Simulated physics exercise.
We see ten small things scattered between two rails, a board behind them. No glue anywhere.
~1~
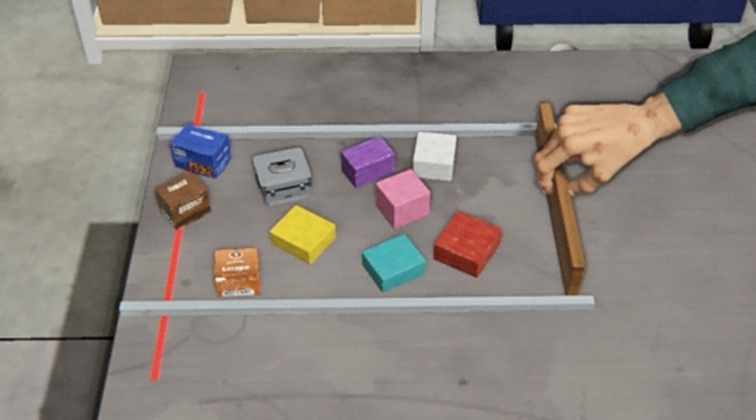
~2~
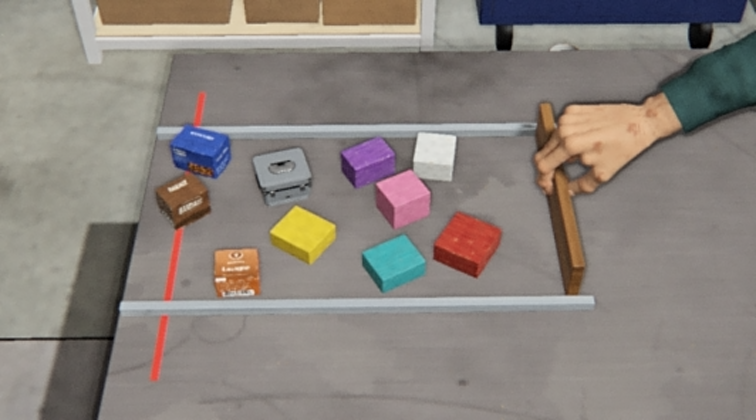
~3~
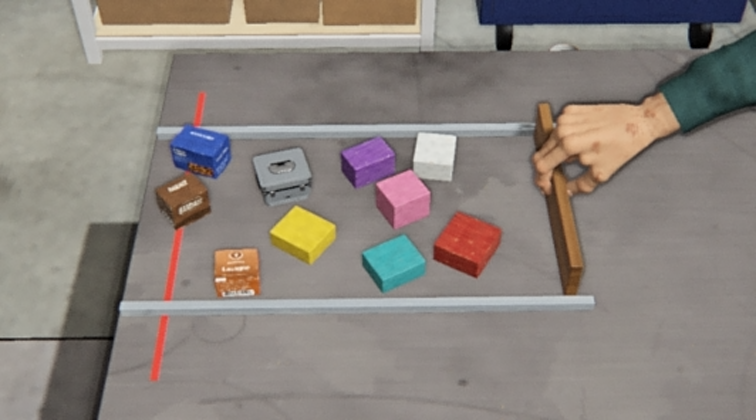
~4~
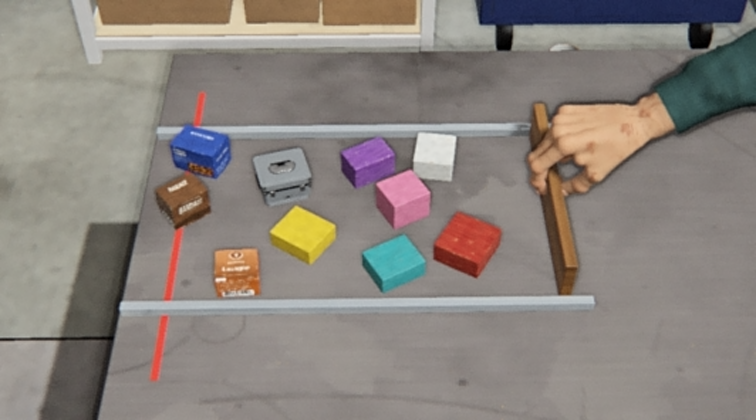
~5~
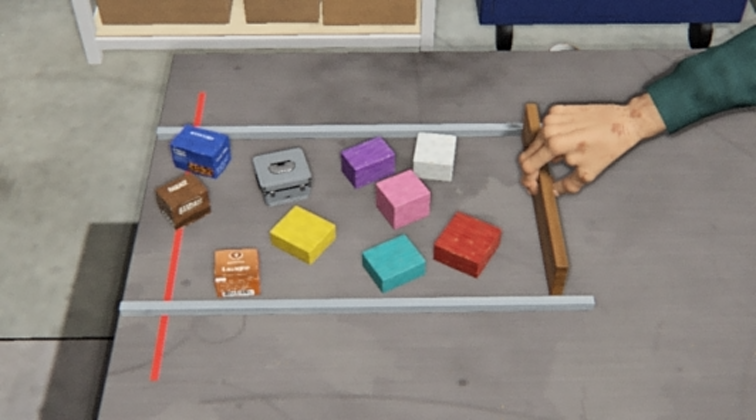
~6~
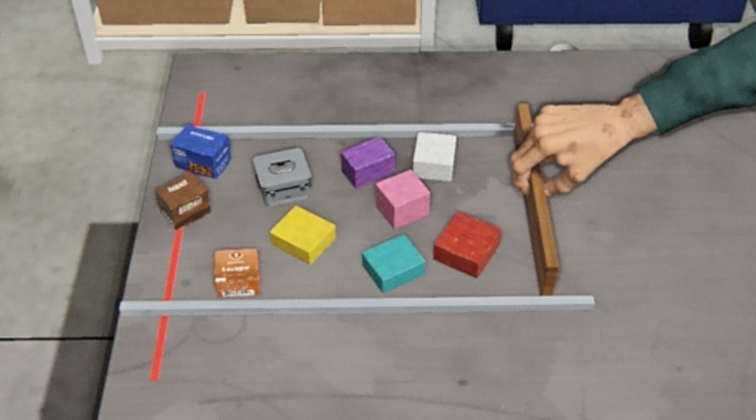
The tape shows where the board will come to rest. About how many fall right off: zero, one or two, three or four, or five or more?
The number that fall off is five or more.
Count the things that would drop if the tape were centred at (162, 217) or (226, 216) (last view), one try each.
In that order 7 and 3.
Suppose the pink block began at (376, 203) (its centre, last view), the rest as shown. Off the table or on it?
From there it holds on.
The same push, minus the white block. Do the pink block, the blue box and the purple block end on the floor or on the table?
The pink block is kept, the blue box goes over, the purple block stays on.
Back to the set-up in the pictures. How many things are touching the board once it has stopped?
3 of them.
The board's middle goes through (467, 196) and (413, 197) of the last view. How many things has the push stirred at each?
First 2, then 5.
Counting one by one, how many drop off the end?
In all, 7 of them.
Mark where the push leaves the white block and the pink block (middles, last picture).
About (169, 161), and the other about (161, 195).
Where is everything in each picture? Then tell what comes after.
In the first picture, brown box (184, 201); blue box (201, 151); orange box (237, 273); board (557, 195); tape (181, 217).
In the second picture, blue box (201, 151); purple block (368, 163).
In the third picture, orange box (237, 273); red block (467, 244).
In the fourth picture, brown box (184, 201); turquoise block (394, 263).
In the fifth picture, blue box (201, 151); yellow block (303, 235).
In the sixth picture, brown box (184, 201); blue box (201, 151); orange box (237, 273); board (534, 196); tape (181, 217).
Early on, none off yet; brown box at rest near (184, 201); blue box at rest near (201, 151); orange box at rest near (237, 273).
Finally, the number that fall off is five or more; lost, turquoise block, purple block, yellow block, grey case, orange box, blue box and brown box.
